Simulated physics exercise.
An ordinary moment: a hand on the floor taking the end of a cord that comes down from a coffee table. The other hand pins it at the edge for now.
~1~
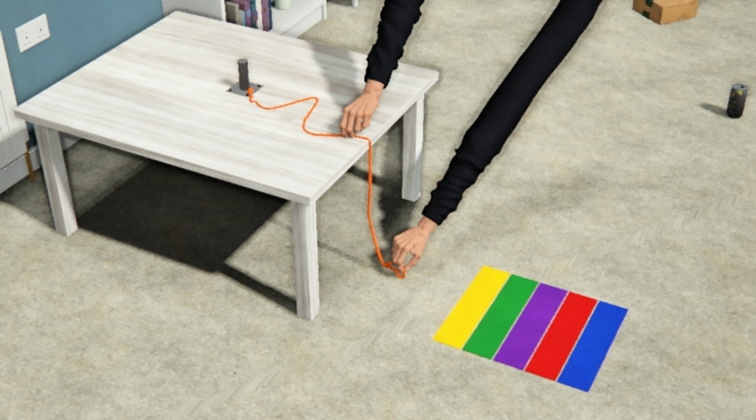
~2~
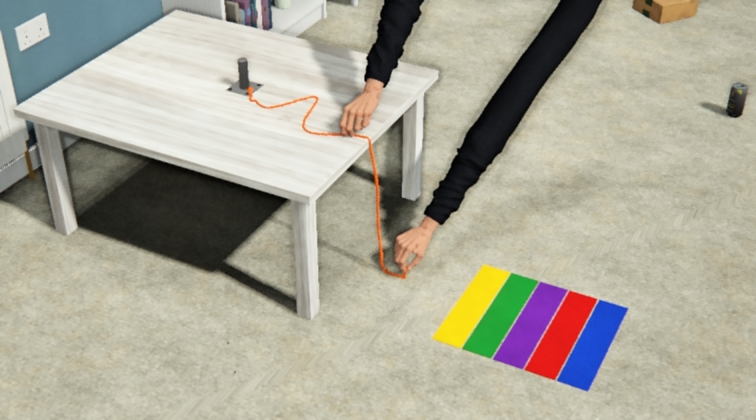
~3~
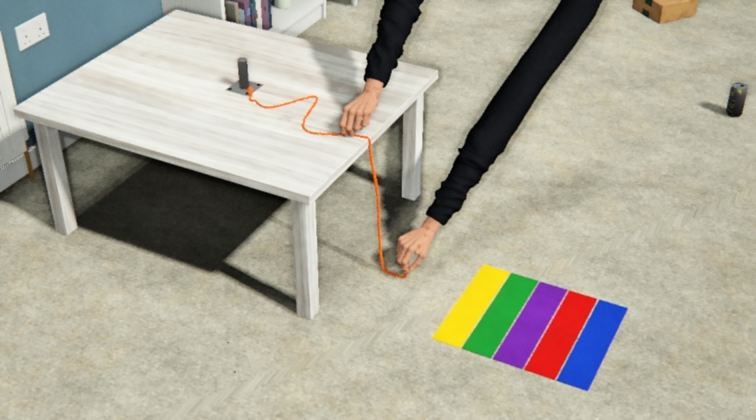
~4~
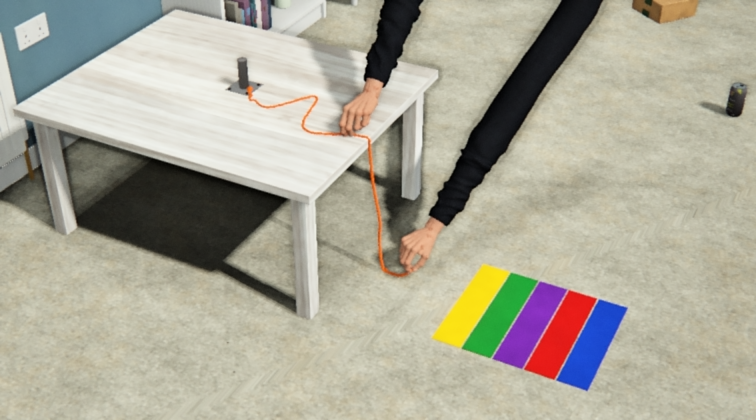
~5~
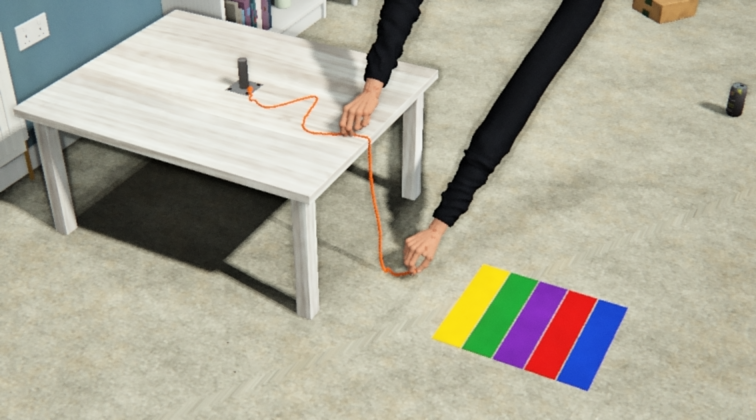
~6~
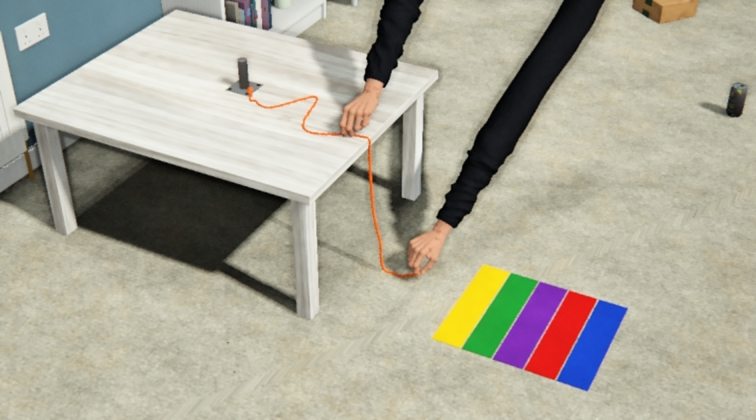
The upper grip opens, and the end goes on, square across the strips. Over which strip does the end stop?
The end stops over the blue strip.
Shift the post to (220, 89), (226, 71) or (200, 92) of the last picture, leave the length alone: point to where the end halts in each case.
Near (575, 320), (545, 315) and (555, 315).
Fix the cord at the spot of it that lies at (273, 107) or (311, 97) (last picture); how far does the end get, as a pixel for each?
About (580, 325) and (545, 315).
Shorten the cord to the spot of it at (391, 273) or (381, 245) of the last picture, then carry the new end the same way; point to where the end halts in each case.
The places are (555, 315) and (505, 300).
Early on, end near (534, 309); over purple.
Midway, end near (574, 322); over red.
At the end of the slack, end near (598, 329); over blue. It gets as far as the blue strip.
